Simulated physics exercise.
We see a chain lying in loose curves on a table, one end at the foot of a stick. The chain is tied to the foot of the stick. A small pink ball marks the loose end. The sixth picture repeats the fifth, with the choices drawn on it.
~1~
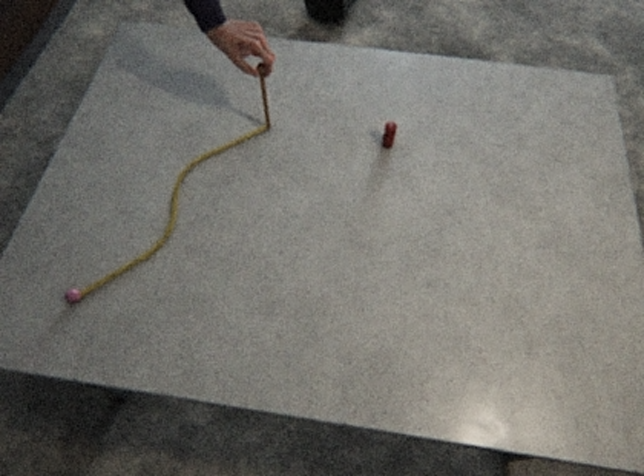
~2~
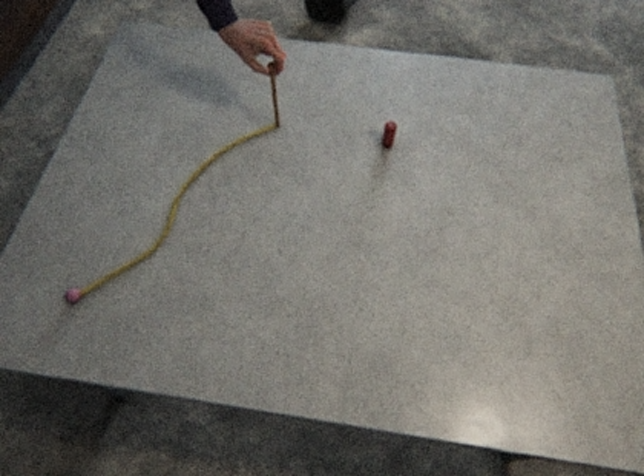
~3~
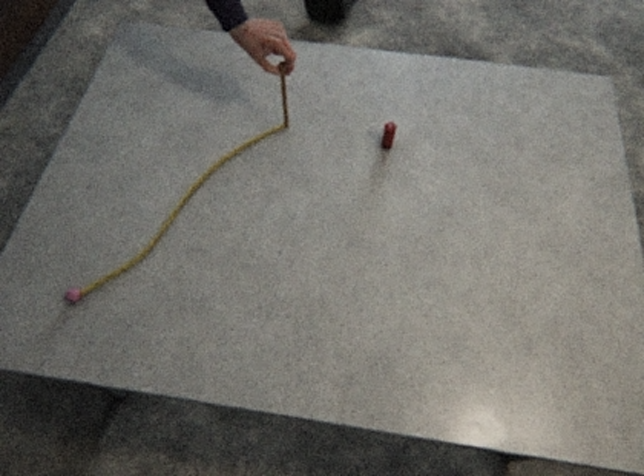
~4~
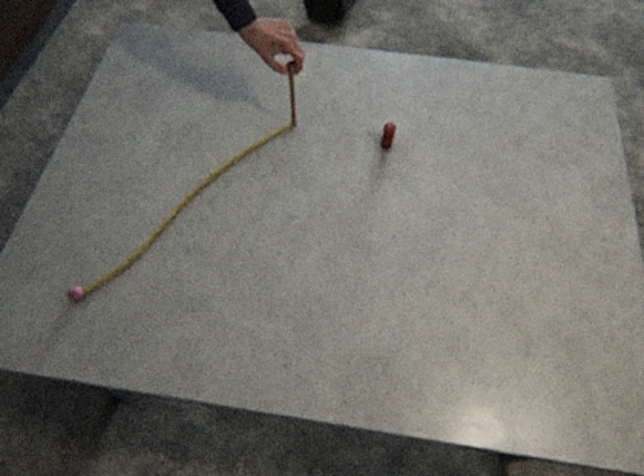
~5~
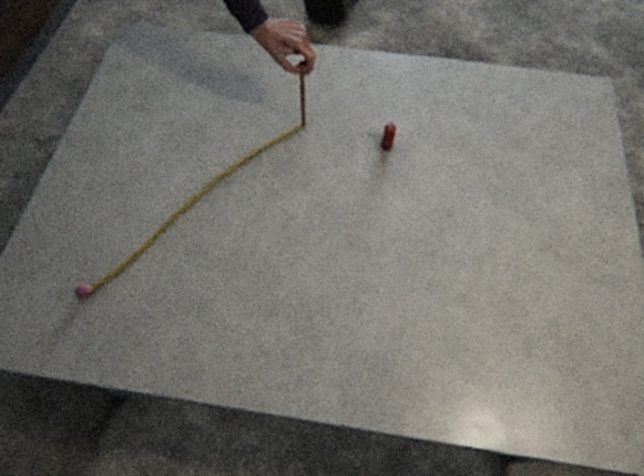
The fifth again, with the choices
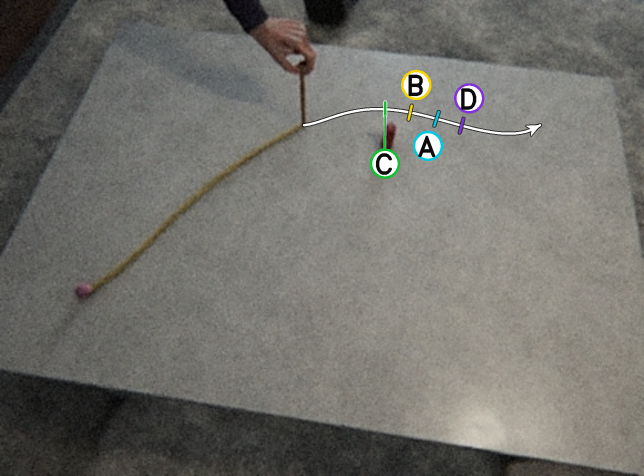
On a pale grey table, a hand holding an upright stick moves steadily right, drawing a loosely curved chain straighter behind it; the chain's pink far end then shifts slightly, while a red candle stands still.
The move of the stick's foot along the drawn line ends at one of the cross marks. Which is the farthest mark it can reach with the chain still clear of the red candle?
D is the last safe stop.
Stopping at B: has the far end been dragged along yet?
Yes.
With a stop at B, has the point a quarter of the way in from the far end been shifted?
Yes.
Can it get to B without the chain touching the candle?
For that mark, yes.
On the marked copy, A at (437, 119); B at (410, 113); C at (385, 109); D at (462, 126); the route from (304, 125) via (425, 116) to (540, 125).
With D. Early on, foot of the stick (357, 111), middle of the chain (250, 171), free end (137, 249).
Further on, foot of the stick (413, 114), middle of the chain (296, 153), free end (182, 215).
At the end, foot of the stick (461, 126), middle of the chain (337, 147), free end (218, 193); nothing has been touched.
As for the rest, A is safe but short; B is safe but short; C is safe but short.
